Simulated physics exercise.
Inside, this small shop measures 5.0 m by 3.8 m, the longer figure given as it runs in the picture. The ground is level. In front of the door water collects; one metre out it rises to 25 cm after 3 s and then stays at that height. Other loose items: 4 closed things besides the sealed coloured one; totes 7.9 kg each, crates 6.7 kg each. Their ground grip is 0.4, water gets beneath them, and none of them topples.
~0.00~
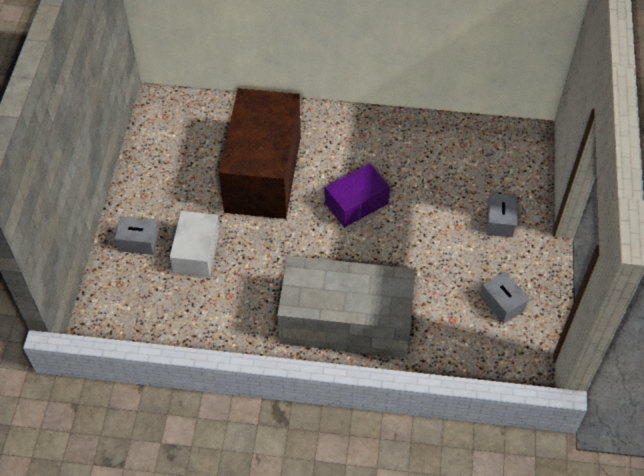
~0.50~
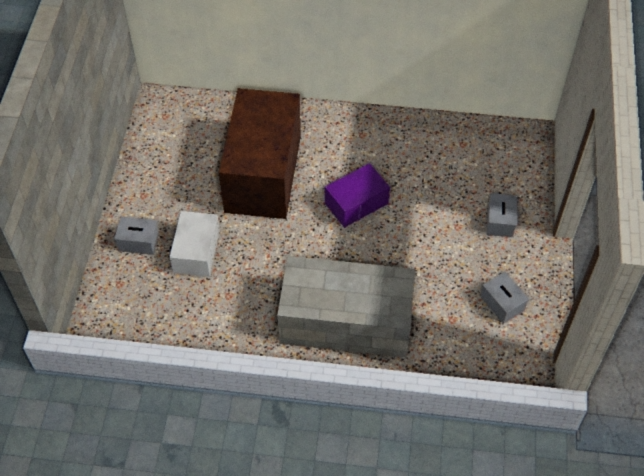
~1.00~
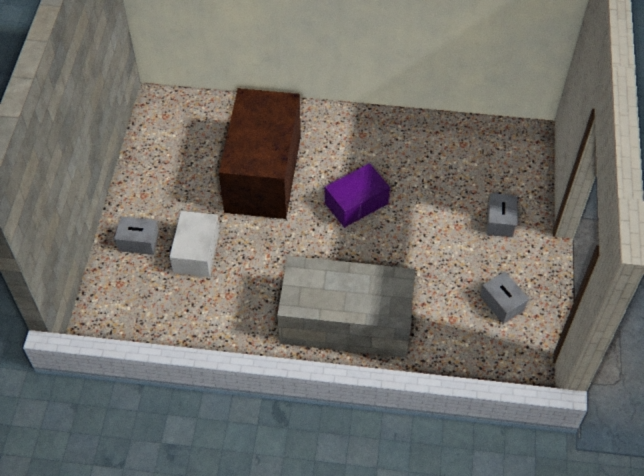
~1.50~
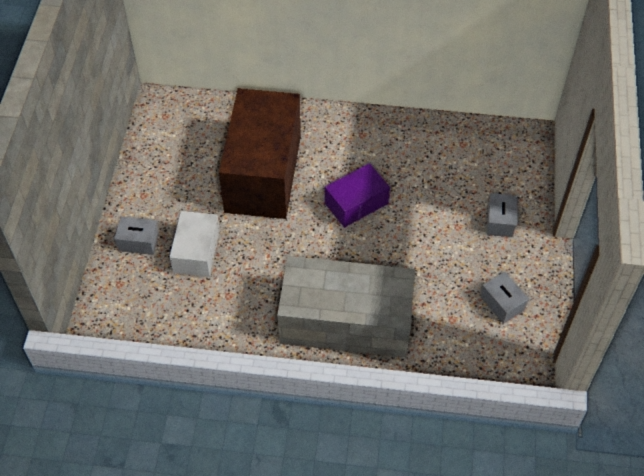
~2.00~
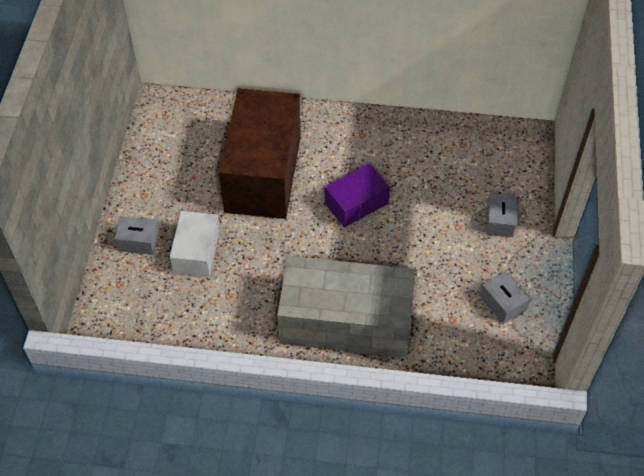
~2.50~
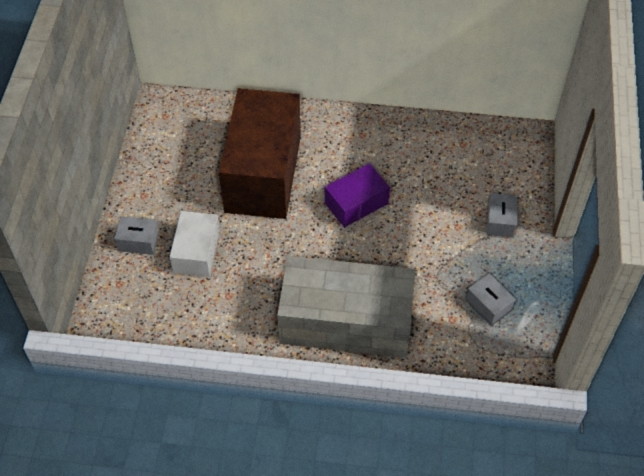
A small roofless shop with a speckled floor and pale walls is seen from high in front by a still camera. A tall rust-brown block stands left of a purple box, with a grey brick block in front, a white block and a slotted grey box at left, and two more grey boxes at right. Bluish water covers the paving outside, then spreads in through the right doorway, and the nearer right-hand box shifts slightly left.
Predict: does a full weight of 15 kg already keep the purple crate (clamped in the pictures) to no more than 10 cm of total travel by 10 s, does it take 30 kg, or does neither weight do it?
Neither weight does.
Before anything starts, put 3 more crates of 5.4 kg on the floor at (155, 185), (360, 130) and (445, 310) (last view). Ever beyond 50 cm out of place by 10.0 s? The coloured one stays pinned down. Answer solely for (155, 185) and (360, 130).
Note, in sequence: Exceeded, exceeded.
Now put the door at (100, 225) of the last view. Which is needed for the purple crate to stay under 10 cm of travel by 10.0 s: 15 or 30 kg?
If so, then only the second option works.
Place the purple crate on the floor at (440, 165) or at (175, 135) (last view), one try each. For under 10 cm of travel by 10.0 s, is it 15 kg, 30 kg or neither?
Taking them in turn, only the heavier mass keeps it, and neither mass keeps it.
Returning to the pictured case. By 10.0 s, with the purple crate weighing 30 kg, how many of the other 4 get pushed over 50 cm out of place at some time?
By my count, 4.
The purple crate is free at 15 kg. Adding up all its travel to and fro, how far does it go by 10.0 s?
Total path: Approx. 350 cm.
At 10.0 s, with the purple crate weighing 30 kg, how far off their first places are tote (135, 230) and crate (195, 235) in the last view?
The first is 120 cm from its start, the second 100 cm.
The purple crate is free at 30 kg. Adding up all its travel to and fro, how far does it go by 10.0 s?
About 250 cm.
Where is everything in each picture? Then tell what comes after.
The first frame shows the purple crate at (357, 187) rests on the ground; water covers 0.0 m2; 0 of 5 have shifted.
The second frame shows the purple crate at (357, 187), on the bottom; 0.0 m2 under water; 0 of 5 have shifted.
The third frame shows the purple crate at (357, 187), on the bottom; water covers 0.0 m2; 0 of 5 have shifted.
The fourth frame shows the purple crate at (357, 187) rests on the ground; 0.0 m2 under water; 0 of 5 have shifted.
The fifth frame shows the purple crate at (357, 187), on the bottom; water covers 0.5 m2; 0 of 5 have shifted.
The sixth frame shows the purple crate at (357, 187), on the bottom; 1.2 m2 under water; 1 of 5 have shifted.
After 3.5 s the purple crate would be 0 cm from its start with 15 kg and 0 cm from its start with 30 kg; 2 cm of water round it then.
After 4.5 s the purple crate would be 51 cm from its start with 15 kg and 9 cm from its start with 30 kg; 6 cm of water round it then.
After 7.0 s the purple crate would be 151 cm from its start with 15 kg and 100 cm from its start with 30 kg; 11 cm of water round it then.
After 10.0 s the purple crate would be 199 cm from its start with 15 kg and 219 cm from its start with 30 kg; 16 cm of water round it then.
